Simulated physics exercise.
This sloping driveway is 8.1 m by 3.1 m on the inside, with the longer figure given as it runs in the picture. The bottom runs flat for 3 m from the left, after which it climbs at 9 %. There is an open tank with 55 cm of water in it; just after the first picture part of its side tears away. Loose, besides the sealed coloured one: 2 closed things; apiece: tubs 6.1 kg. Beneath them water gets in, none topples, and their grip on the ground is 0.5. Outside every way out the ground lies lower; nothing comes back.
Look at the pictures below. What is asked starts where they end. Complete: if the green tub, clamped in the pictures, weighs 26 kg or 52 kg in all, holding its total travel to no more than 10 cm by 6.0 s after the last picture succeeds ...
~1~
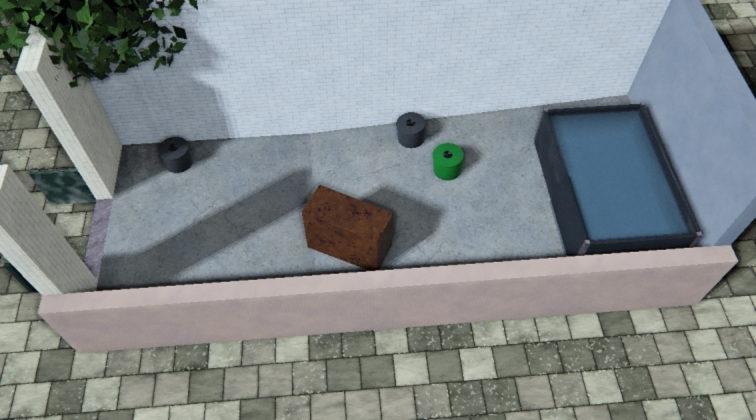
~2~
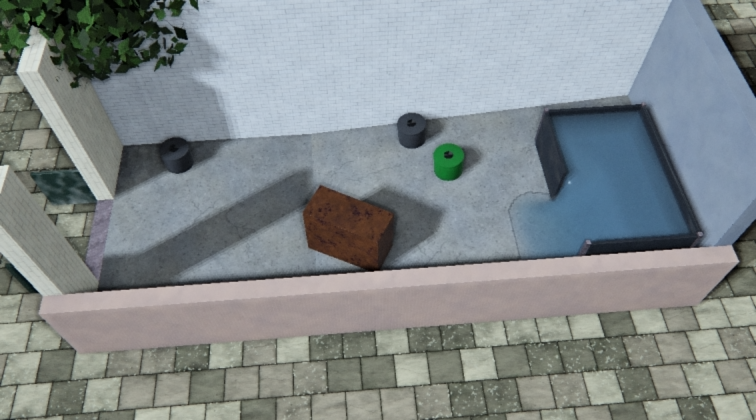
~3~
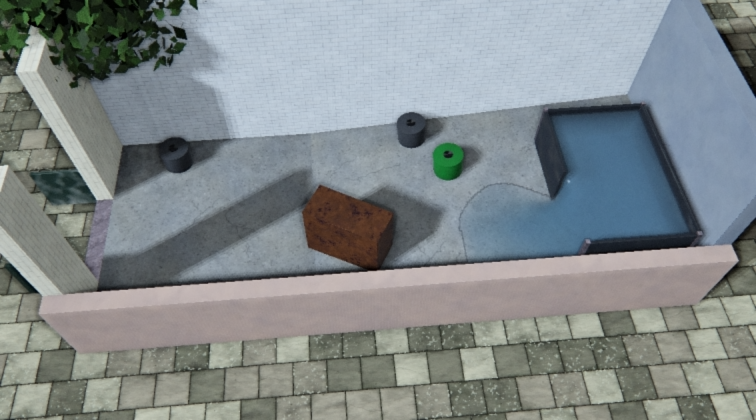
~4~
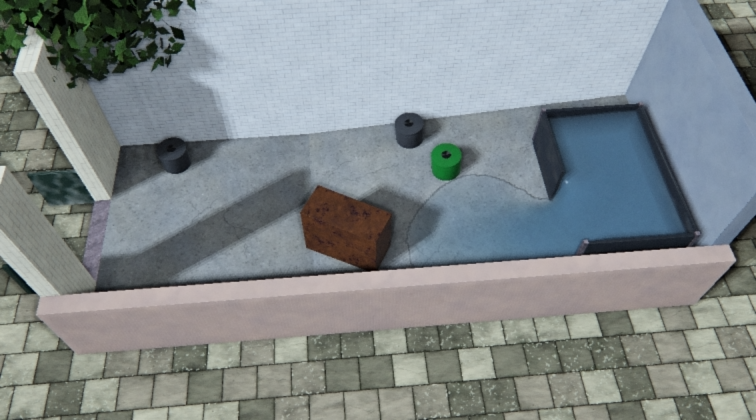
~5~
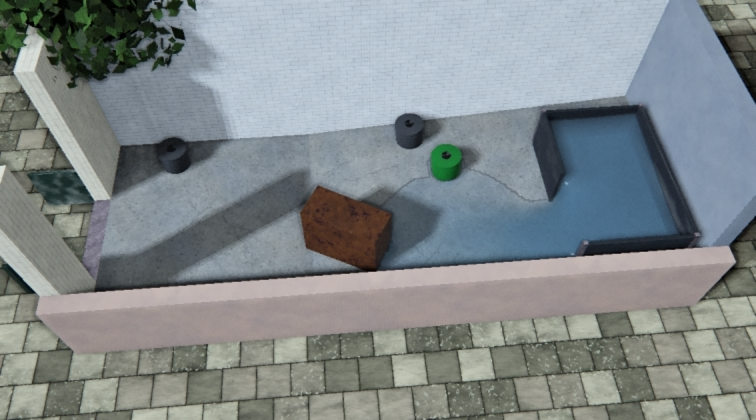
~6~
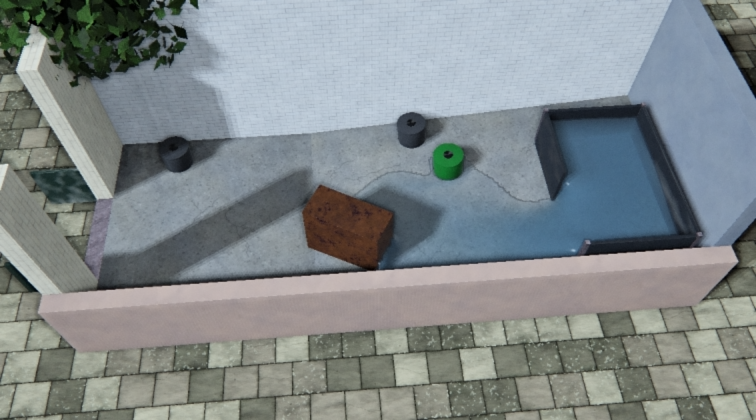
With either weight.
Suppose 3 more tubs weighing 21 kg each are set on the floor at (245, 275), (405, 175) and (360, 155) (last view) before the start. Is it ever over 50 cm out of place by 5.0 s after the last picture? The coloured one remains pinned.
Order kept: Too far; not that far; not that far.
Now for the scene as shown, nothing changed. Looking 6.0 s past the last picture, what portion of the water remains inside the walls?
68 %.
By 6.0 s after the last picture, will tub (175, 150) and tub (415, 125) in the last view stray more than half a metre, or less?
Taking them one at a time, I'd say further, then not as far.
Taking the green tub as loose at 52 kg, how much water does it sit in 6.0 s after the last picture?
Something like 0 centimetres.
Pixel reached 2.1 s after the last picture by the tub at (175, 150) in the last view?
Near (124, 151).
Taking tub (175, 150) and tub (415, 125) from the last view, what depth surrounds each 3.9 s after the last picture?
Roughly 14 and 0 cm.
Then, 0.4 s after the last picture the green tub would be 0 cm from its start with 26 kg and 0 cm from its start with 52 kg; 1 cm of water round it then.
Then, 2.1 s after the last picture the green tub would be 0 cm from its start with 26 kg and 0 cm from its start with 52 kg; 1 cm of water round it then.
Then, 3.9 s after the last picture the green tub would be 0 cm from its start with 26 kg and 0 cm from its start with 52 kg; 0 cm of water round it then.
Then, 6.0 s after the last picture the green tub would be 0 cm from its start with 26 kg and 0 cm from its start with 52 kg; 0 cm of water round it then.
